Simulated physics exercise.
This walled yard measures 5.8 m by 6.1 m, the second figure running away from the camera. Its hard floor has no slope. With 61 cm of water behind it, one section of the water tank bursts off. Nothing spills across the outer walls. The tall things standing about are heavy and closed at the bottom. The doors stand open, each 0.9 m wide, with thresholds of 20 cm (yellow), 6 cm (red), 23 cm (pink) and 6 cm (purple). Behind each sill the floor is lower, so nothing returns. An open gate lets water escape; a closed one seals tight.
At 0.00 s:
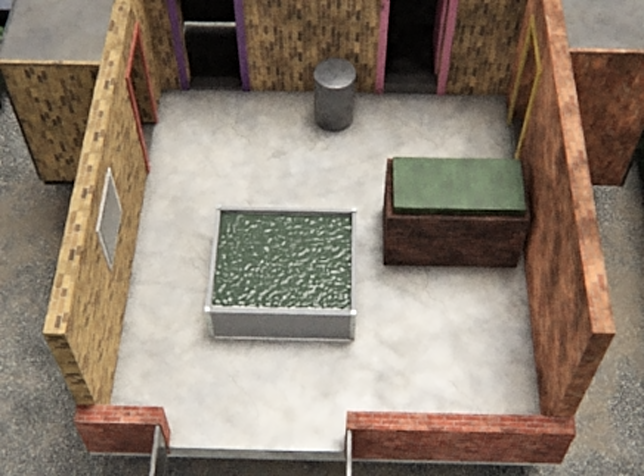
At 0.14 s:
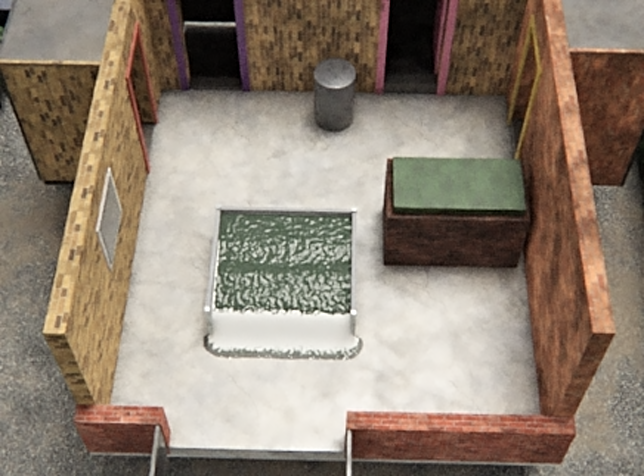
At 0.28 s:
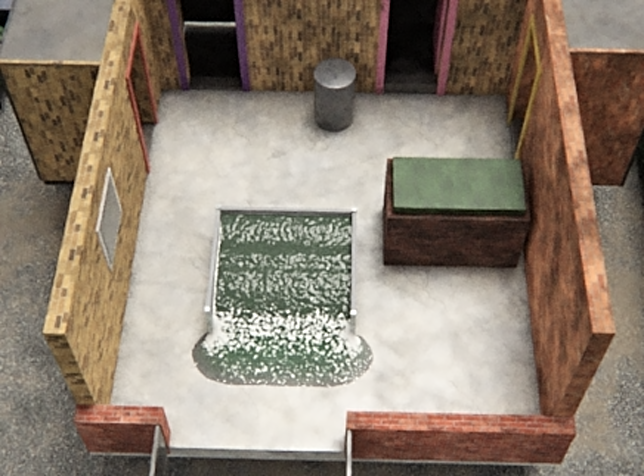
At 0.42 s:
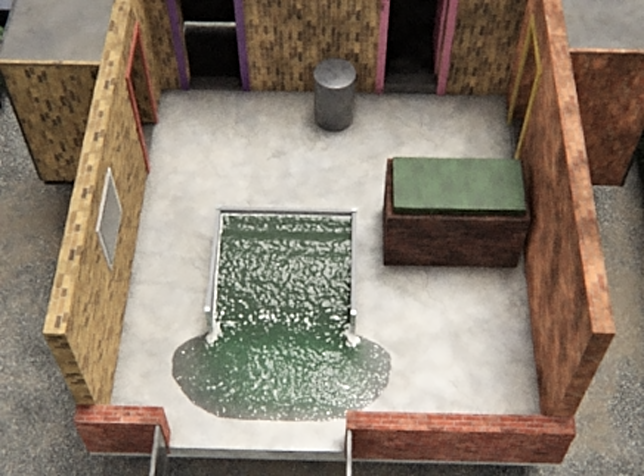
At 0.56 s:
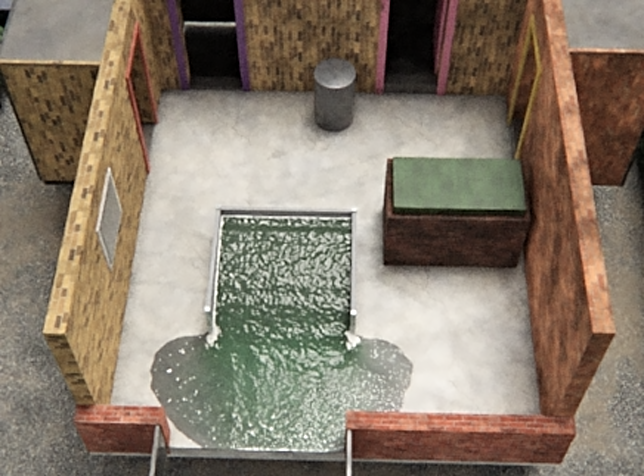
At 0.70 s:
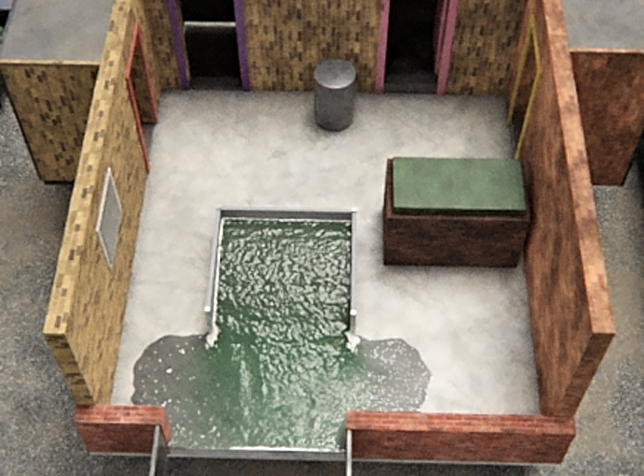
In this clip, the near side of a tank of green water gives way in a walled yard, and water pours out across the pale floor toward the viewer, spreading left and right along the low brick front wall.
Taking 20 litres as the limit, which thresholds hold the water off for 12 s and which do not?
Within that time: At the yellow door it does not reach the limit; at the red door it stays under the limit; at the pink door it keeps below the limit; at the purple door it does not reach the limit.
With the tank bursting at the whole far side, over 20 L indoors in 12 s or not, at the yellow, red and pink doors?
Then: Yellow below, red over, pink below.
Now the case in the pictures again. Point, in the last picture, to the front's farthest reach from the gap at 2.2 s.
At about (532, 438).
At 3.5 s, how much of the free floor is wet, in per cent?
About 35 per cent.
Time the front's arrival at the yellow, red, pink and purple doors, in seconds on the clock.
Yellow 4.5 s, red 6.5 s, pink not in the 12 s, purple 7.5 s.
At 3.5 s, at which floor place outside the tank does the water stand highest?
At about (518, 438).
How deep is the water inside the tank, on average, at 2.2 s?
About 16 cm.
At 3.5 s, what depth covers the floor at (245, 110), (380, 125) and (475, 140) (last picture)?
Roughly 0, 0 and 0 cm, in turn.
After 1.4 s water covers 20 % of the floor and is deepest (27 cm) near (353, 434); yellow door not reached, red door not reached, pink door not reached, purple door not reached.
After 2.2 s water covers 25 % of the floor and is deepest (20 cm) near (353, 434); yellow door not reached, red door not reached, pink door not reached, purple door not reached.
After 3.5 s water covers 35 % of the floor and is deepest (13 cm) near (518, 438); yellow door not reached, red door not reached, pink door not reached, purple door not reached.
After 7.0 s water covers 50 % of the floor and is deepest (7 cm) near (367, 283); yellow door 1 cm at the sill, 0 L in, red door 2 cm at the sill, 0 L in, pink door not reached, purple door not reached.
After 12.0 s water covers 50 % of the floor and is deepest (4 cm) near (518, 438); yellow door 1 cm at the sill, 0 L in, red door 1 cm at the sill, 0 L in, pink door not reached, purple door 2 cm at the sill, 0 L in.
